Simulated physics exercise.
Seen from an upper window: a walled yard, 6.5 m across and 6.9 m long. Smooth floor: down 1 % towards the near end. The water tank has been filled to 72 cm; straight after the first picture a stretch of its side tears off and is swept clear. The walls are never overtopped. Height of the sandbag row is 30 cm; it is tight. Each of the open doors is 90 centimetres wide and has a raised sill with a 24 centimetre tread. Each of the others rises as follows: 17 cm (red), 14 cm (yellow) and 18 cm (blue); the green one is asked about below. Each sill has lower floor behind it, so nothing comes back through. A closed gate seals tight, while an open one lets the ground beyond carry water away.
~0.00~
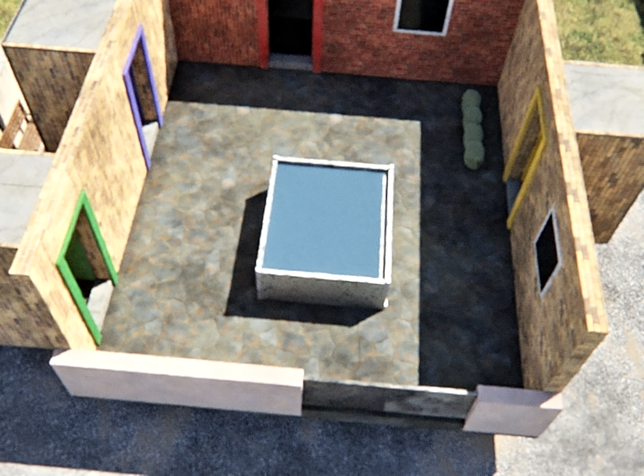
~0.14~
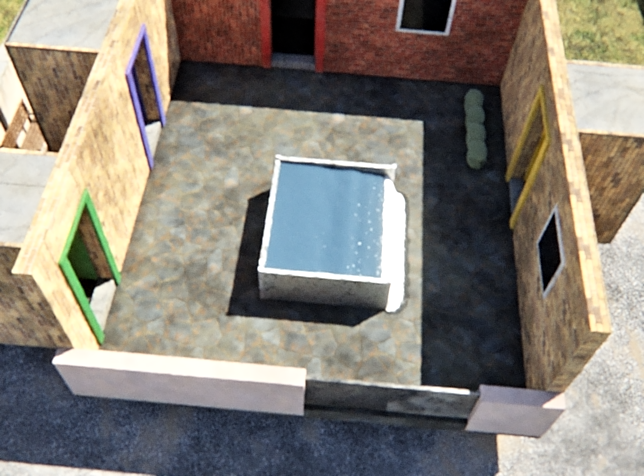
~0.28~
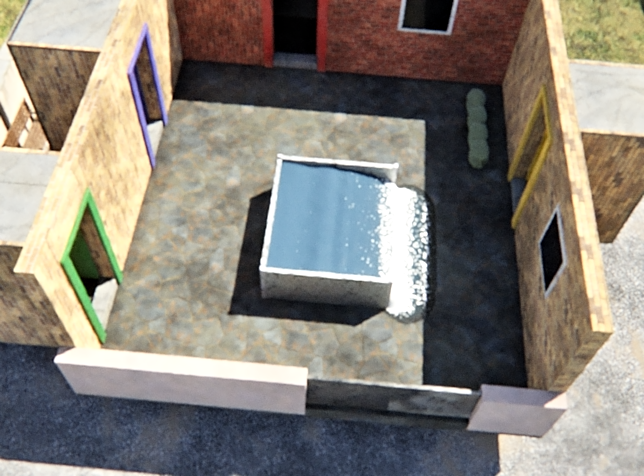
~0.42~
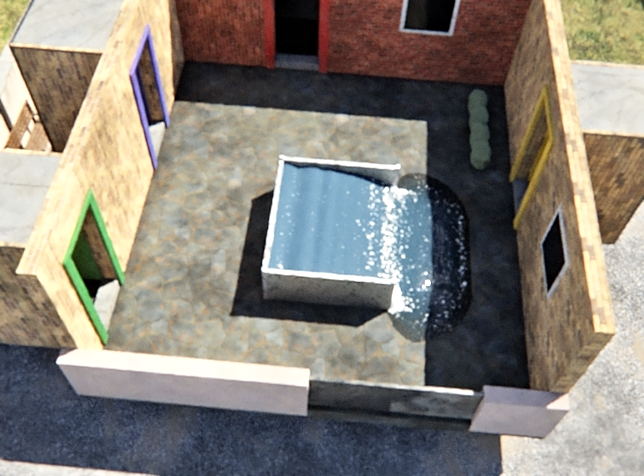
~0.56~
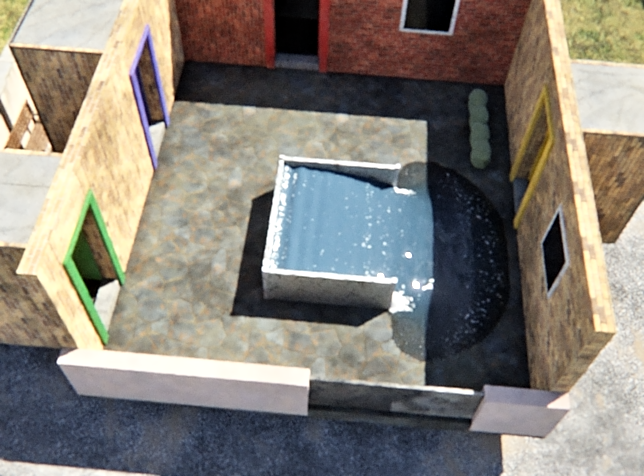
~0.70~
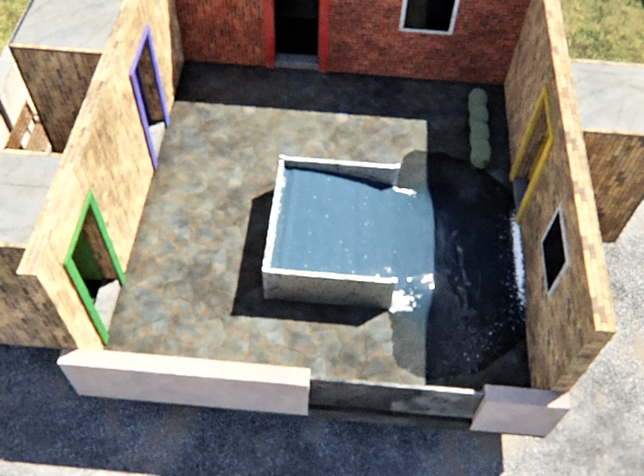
A water tank's right side breaks away, and water pours out across the yard's right side.
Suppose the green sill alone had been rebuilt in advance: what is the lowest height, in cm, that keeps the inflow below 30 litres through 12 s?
About 15 cm.
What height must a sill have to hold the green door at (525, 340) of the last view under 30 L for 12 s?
Roughly 24 cm, give or take.
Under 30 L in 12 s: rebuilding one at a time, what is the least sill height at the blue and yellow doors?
Roughly 7.0 cm for the blue door and roughly 27 cm for the yellow door.
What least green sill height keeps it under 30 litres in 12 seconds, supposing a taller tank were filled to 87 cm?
Some 20 cm.
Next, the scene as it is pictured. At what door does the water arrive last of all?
I'd say the blue door.
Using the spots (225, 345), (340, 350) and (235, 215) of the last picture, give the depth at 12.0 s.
Going through the spots in order gives 9, 5 and 7 centimetres.
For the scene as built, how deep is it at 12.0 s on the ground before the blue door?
Lab note: Depth approx. 9.5 cm.
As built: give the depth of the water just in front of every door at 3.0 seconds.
Depth (cm): Red 0 / yellow 23 / green 0 / blue 0.
After 1.4 s water covers 25 % of the floor, deepest (48 cm) near (509, 267); it has not reached the green door.
After 3.0 s water covers 40 % of the floor, deepest (40 cm) near (504, 93); it has not reached the green door.
After 12.0 s water covers 95 % of the floor, deepest (12 cm) near (109, 375); 8 cm at the green door, 2 litres in over its 21 cm sill.
At the green door as built, the water arrived by 4.0 s and peaked near 22 cm at 4.6 s.
With a sill of 12.5 cm, 66 litres would have come in within the 12 s; with 16.5 cm, 20 litres. So under 30 litres takes about 15 cm.
